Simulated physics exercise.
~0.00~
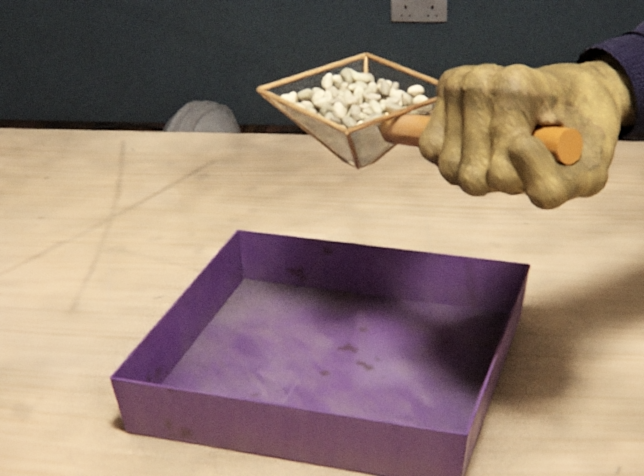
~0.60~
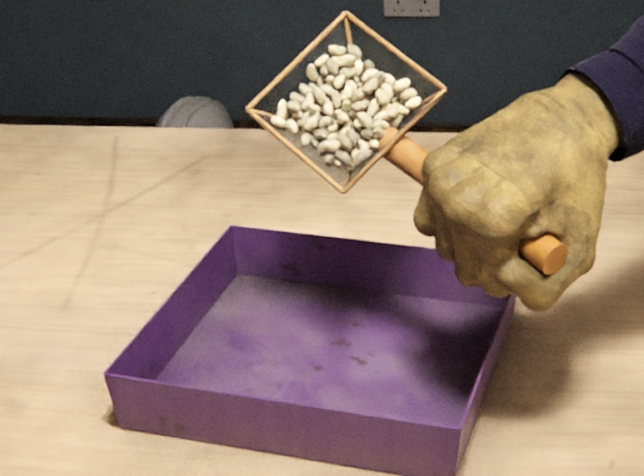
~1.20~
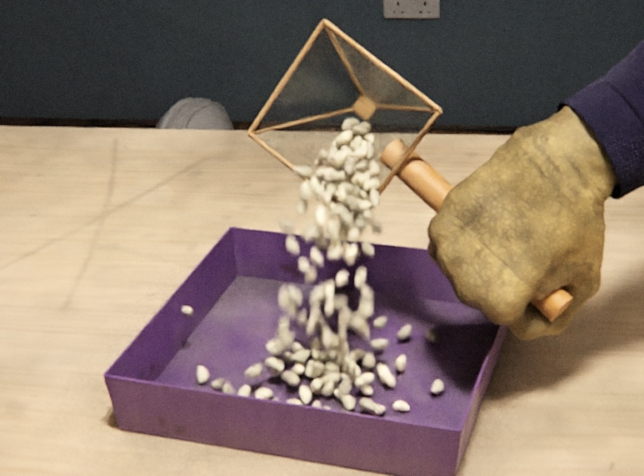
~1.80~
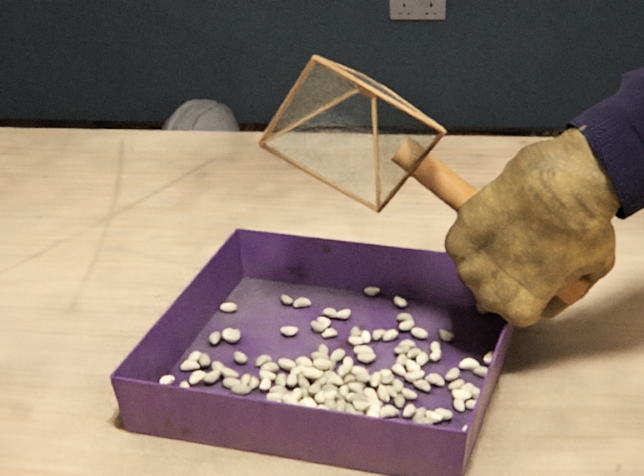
To begin with, a gloved-looking hand on the right holds an open, pyramid-shaped scoop full of white beans above a shallow purple tray on a pale wooden table. The hand then tips the scoop, turning its open side toward the viewer while the beans stay inside. As the tilt continues, the beans pour down in a thick stream, landing in the tray and scattering across its floor. Finally, the scoop is tipped well over and empty, still held above the tray, with the beans lying mostly toward the tray's near side.
